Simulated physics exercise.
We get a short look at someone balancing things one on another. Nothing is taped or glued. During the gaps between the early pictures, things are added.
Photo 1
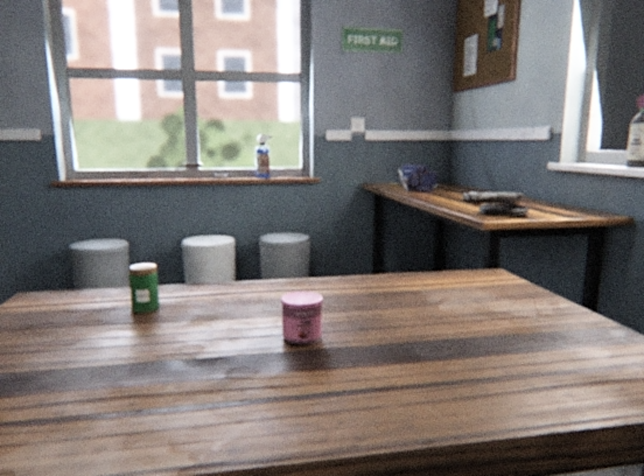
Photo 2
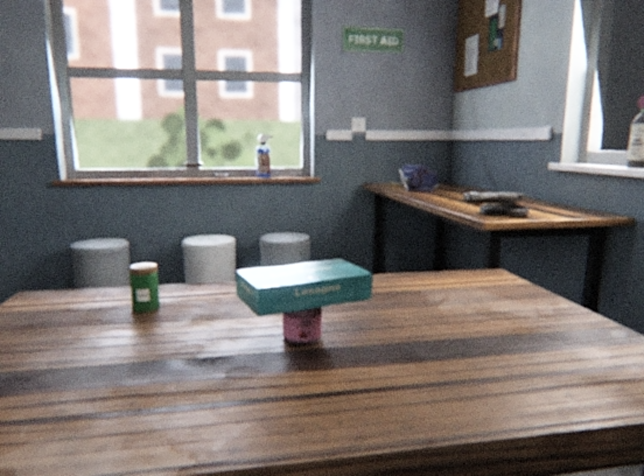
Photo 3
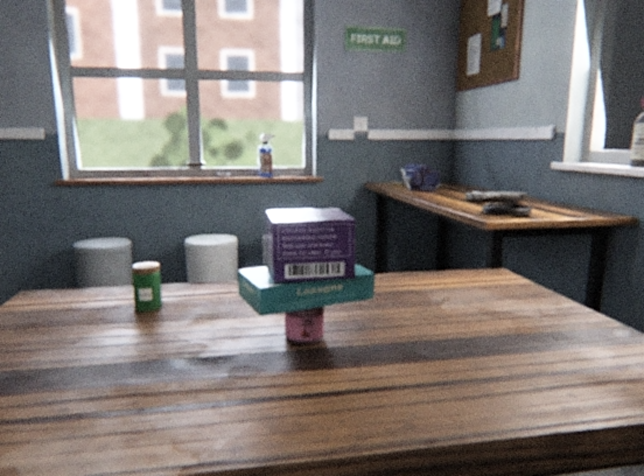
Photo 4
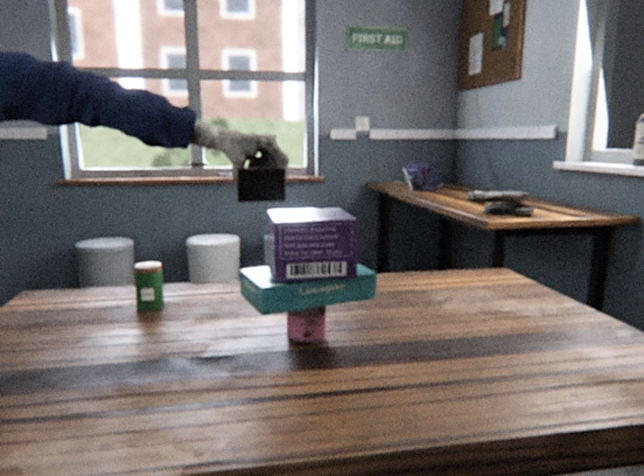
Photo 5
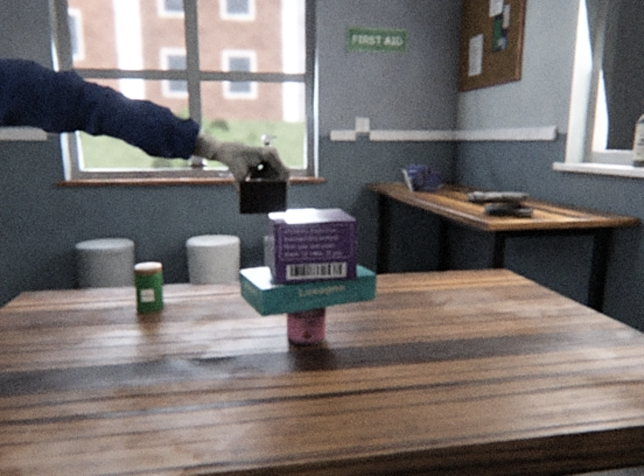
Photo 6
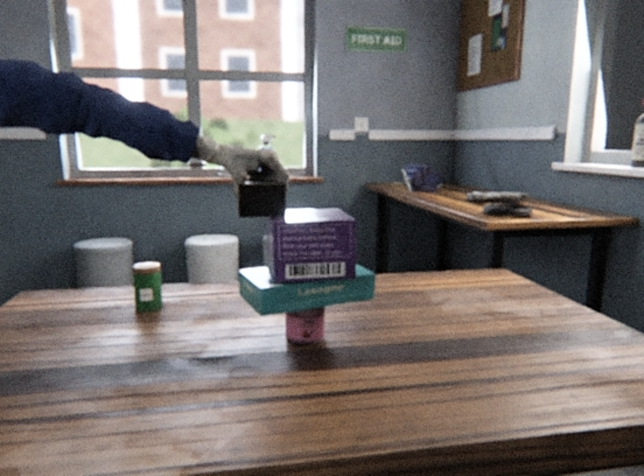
In a blue-grey room with a first aid sign and windows, a wooden table is seen from its near side by an almost still camera. A green jar stands left of a small pink tub, with white stools behind. A turquoise packet and then a purple box appear stacked on the tub, and a gloved hand in a dark blue sleeve lowers a black block to the box's upper left.
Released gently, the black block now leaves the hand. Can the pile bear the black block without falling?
No, it falls.
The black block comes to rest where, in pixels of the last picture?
Close to pixel (146, 346).
Then, 0.40 s after the last picture, black block now fallen; purple box tipped 11° from how it was; turquoise packet tipped 11° from how it was.
Then, 0.50 s after the last picture, purple box slid a little.
At rest, fallen, black block; the other 4 in place. Seen from the same camera at the end, black block near (146, 345). The pile gives way.
